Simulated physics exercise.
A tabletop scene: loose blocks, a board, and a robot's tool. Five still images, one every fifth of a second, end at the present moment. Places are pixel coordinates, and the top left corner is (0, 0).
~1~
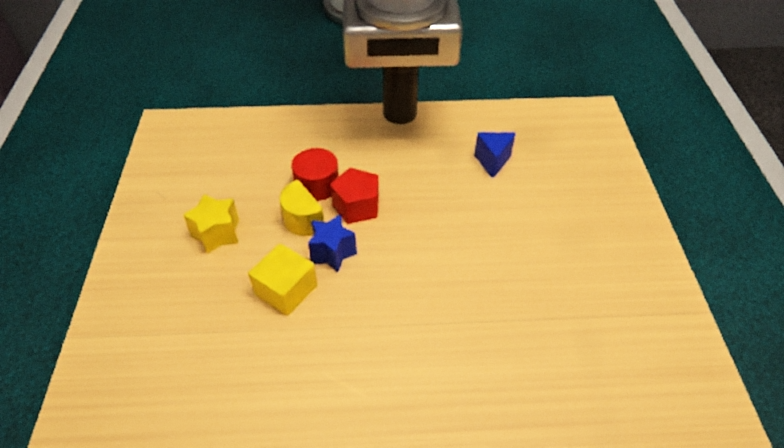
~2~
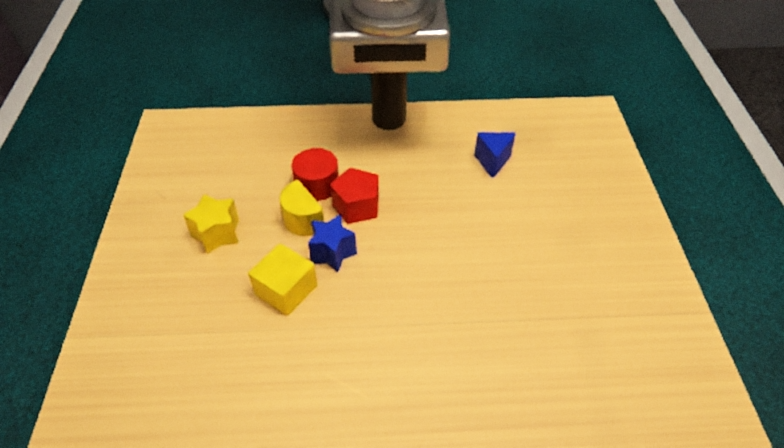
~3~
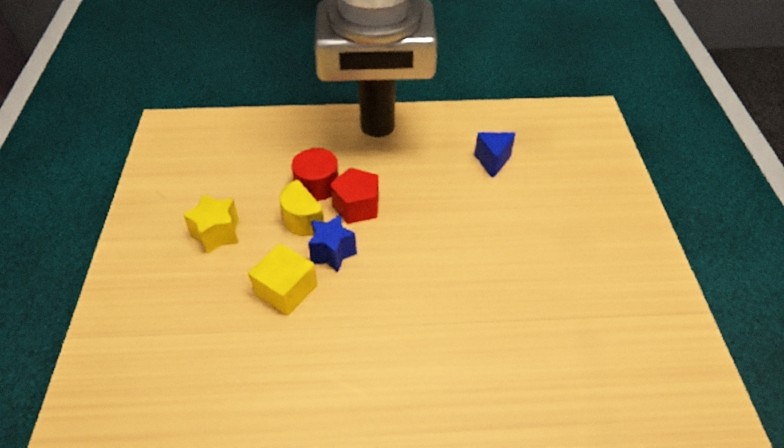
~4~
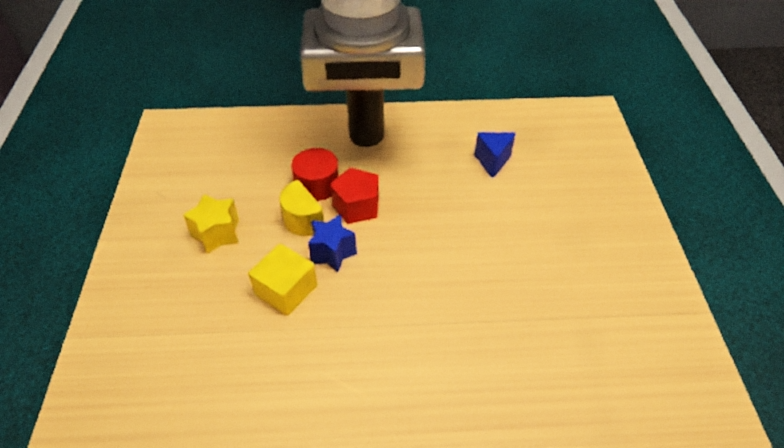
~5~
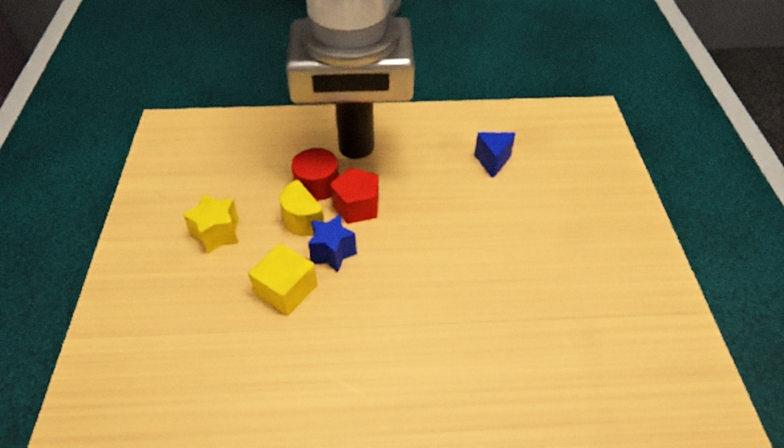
The clip opens on a wooden tabletop with yellow, red and blue blocks, most grouped left of centre, and a robot's dark tool near the back edge. The tool moves steadily left and slightly forward, drawing close to the red round and five-sided blocks, while all the blocks stay still.
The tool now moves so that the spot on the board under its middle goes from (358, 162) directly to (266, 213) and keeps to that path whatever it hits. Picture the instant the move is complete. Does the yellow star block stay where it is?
No, it doesn't check out.
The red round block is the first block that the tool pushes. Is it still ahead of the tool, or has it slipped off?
Still being pushed.
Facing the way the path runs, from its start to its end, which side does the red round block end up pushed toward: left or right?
Sideways, to the right.
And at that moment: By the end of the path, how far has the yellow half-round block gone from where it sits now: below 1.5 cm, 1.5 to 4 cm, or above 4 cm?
Between 1.5 and 4 cm.
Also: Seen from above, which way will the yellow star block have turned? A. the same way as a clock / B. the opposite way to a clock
Answer: B.
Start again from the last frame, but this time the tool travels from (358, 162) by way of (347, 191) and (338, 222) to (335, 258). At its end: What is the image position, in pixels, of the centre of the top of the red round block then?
In the picture, it is at (298, 177).
On the path given first. One third of the way, tool at (326, 164); yellow half-round block at (291, 204), turned 40° anticlockwise; red round block at (290, 174).
Two thirds of the way, tool at (295, 180); yellow half-round block at (285, 211), turned 80° anticlockwise; red round block at (255, 191).
At the end, tool at (262, 198); yellow star block at (176, 224), turned 30° anticlockwise; yellow half-round block at (285, 211), turned 80° anticlockwise; red round block at (217, 205); red five-sided block still.
